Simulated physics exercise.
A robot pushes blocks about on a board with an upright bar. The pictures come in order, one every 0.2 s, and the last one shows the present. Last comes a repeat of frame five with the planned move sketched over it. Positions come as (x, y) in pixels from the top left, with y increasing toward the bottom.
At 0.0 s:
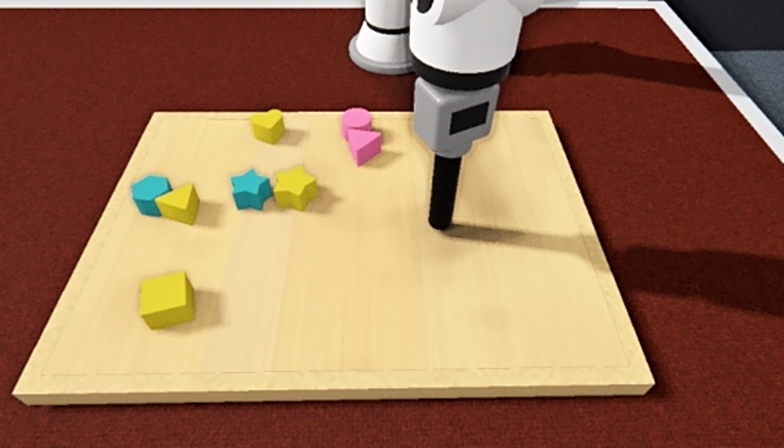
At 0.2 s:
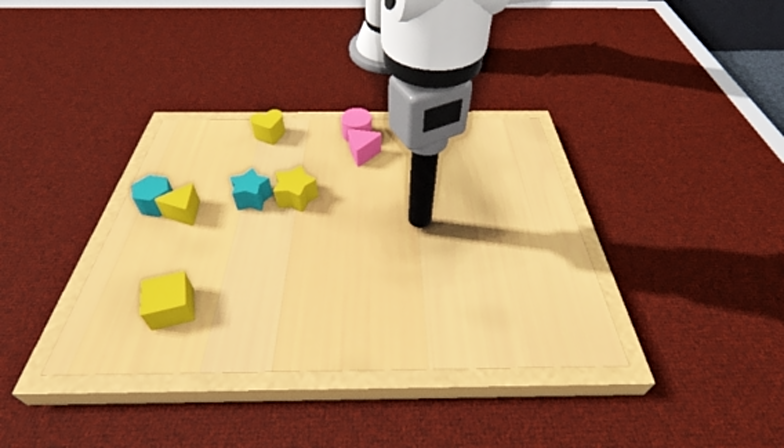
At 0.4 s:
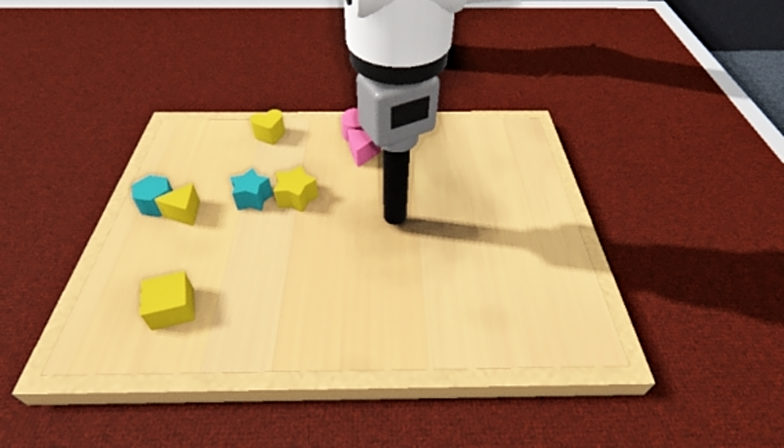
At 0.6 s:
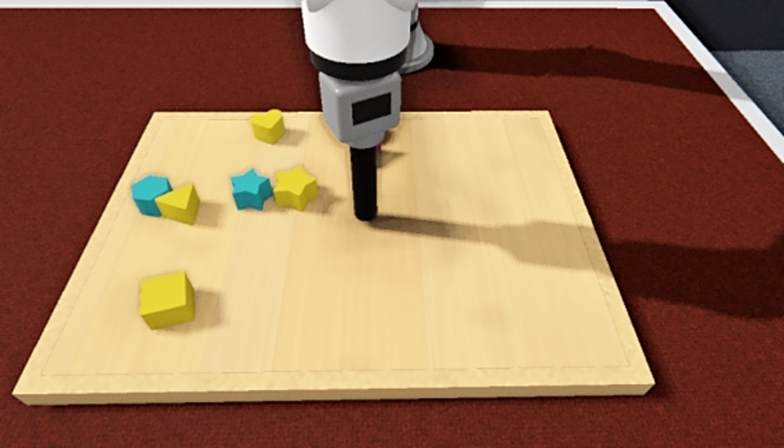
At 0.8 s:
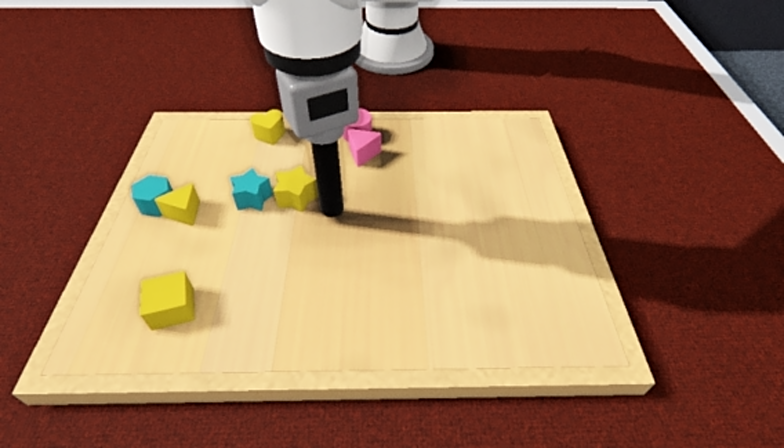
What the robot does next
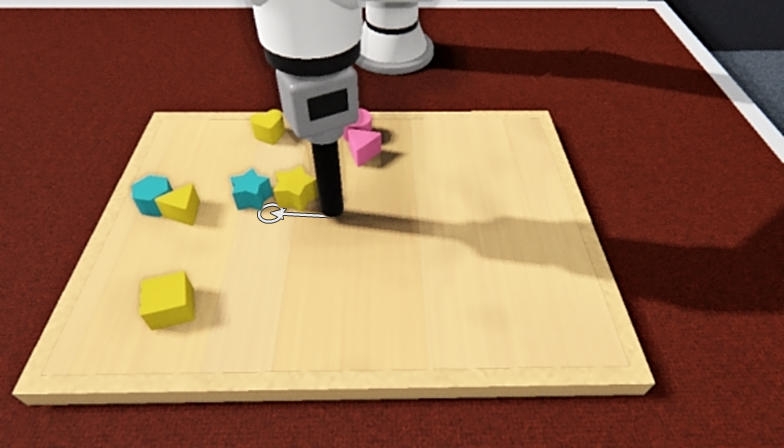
The video shows a robot arm with a black upright bar moving steadily left across a light wooden board, passing in front of pink blocks and nearing a yellow star, while the yellow, turquoise and pink blocks stay still.
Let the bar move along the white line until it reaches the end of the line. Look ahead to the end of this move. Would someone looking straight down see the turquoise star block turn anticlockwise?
Final answer: Yes.
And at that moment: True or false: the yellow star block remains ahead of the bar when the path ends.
The claim does not hold.
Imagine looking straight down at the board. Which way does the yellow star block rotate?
Answer: Clockwise.
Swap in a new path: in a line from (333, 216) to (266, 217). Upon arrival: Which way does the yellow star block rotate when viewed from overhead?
Seen from overhead, it turns clockwise.
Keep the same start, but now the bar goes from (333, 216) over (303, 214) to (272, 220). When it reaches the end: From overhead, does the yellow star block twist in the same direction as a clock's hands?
I believe so.
The drawn path runs from (333, 216) to (271, 213).
On the path given first. Halfway along, bar (300, 209); yellow star block (289, 178), turned 20° clockwise.
At the end, bar (269, 207); turquoise star block (245, 178), turned 30° anticlockwise; yellow star block (280, 176), turned 70° clockwise.
